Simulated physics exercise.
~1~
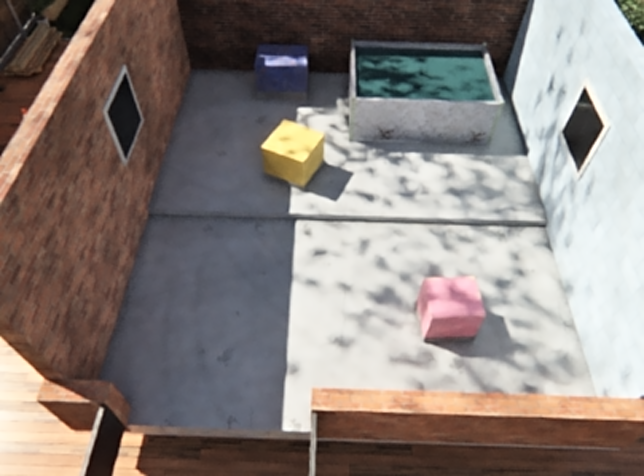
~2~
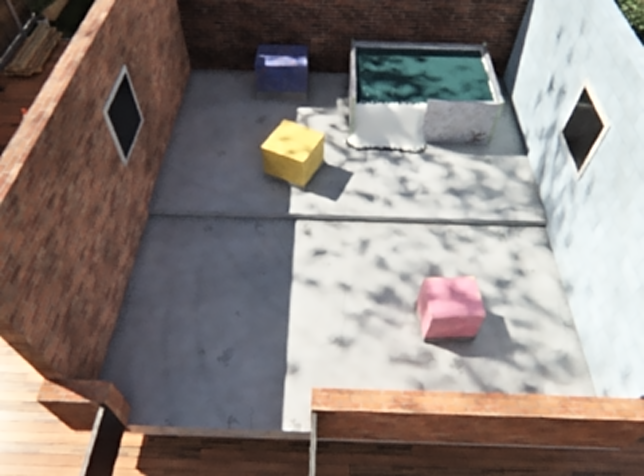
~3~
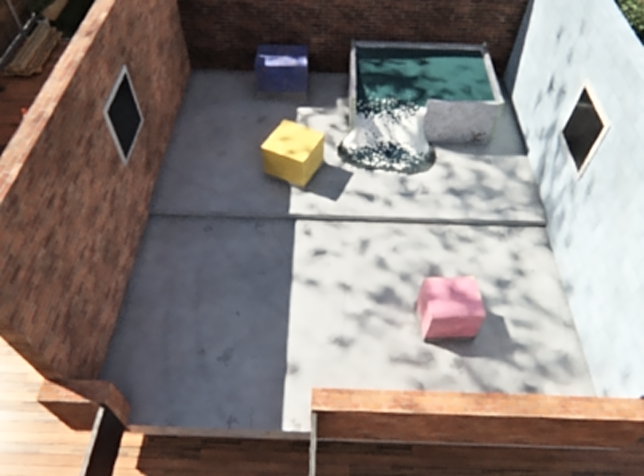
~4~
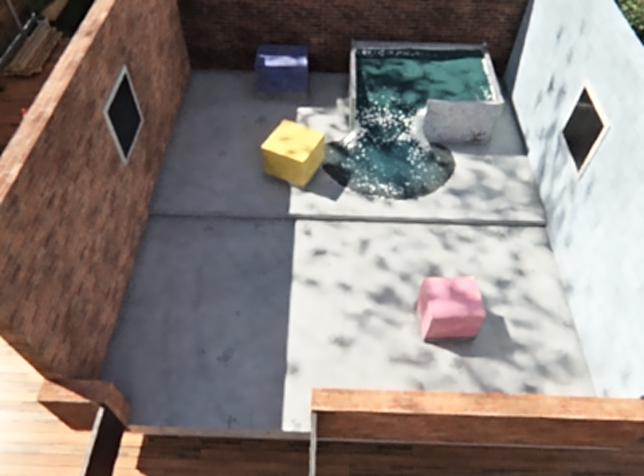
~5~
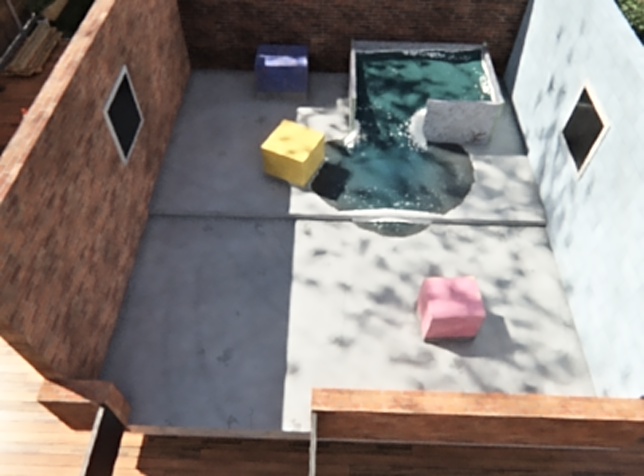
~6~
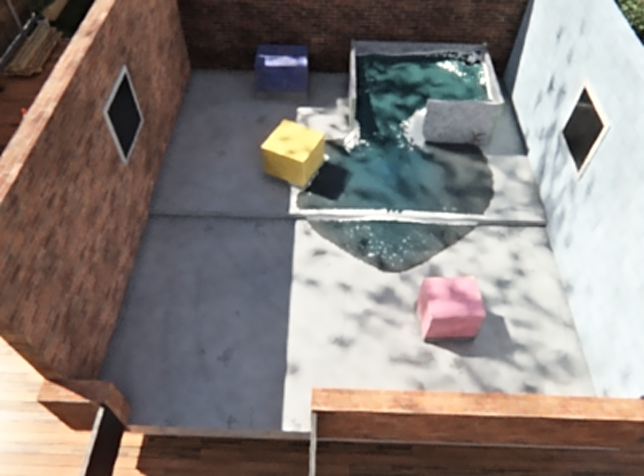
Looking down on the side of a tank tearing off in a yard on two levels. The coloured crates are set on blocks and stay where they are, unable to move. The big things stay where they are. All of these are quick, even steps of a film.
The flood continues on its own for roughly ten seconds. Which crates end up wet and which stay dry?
The yellow crate meets the water; the pink crate meets the water; the blue crate never meets the water.
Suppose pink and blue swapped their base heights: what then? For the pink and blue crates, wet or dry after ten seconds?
Pink: Is reached; blue: Stays clear.
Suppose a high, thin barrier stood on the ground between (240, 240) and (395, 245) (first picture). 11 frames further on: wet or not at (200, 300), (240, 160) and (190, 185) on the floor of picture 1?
Outcome by spot, in order - unwatered, unwatered, watered.
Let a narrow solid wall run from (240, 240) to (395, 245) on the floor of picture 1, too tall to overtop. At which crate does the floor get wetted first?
My answer: The yellow crate.
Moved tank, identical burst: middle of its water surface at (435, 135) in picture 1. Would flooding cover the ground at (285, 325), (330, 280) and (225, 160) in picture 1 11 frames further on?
Results in order - swamped, swamped, left untouched.
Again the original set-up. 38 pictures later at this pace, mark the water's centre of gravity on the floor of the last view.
About (395, 242) in the last view.
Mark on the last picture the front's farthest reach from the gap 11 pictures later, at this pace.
Close to (151, 405), I think.
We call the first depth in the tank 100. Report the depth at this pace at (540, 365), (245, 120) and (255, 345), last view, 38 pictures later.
12, 2 and 4 per cent, roughly.
A moment on, water covers 40 % of the floor; the yellow crate water round its plinth, the pink crate water round its plinth, the blue crate not reached.
Next, water covers 60 % of the floor; the yellow crate water round its plinth, the pink crate water round its plinth, the blue crate water round its plinth.
Then, water covers 60 % of the floor; the yellow crate water round its plinth, the pink crate water round its plinth, the blue crate water round its plinth.
Later, water covers 65 % of the floor; the yellow crate water round its plinth, the pink crate water round its plinth, the blue crate water round its plinth.
In the end, water covers 60 % of the floor; the yellow crate was topped, the pink crate was topped, the blue crate stayed above the water.
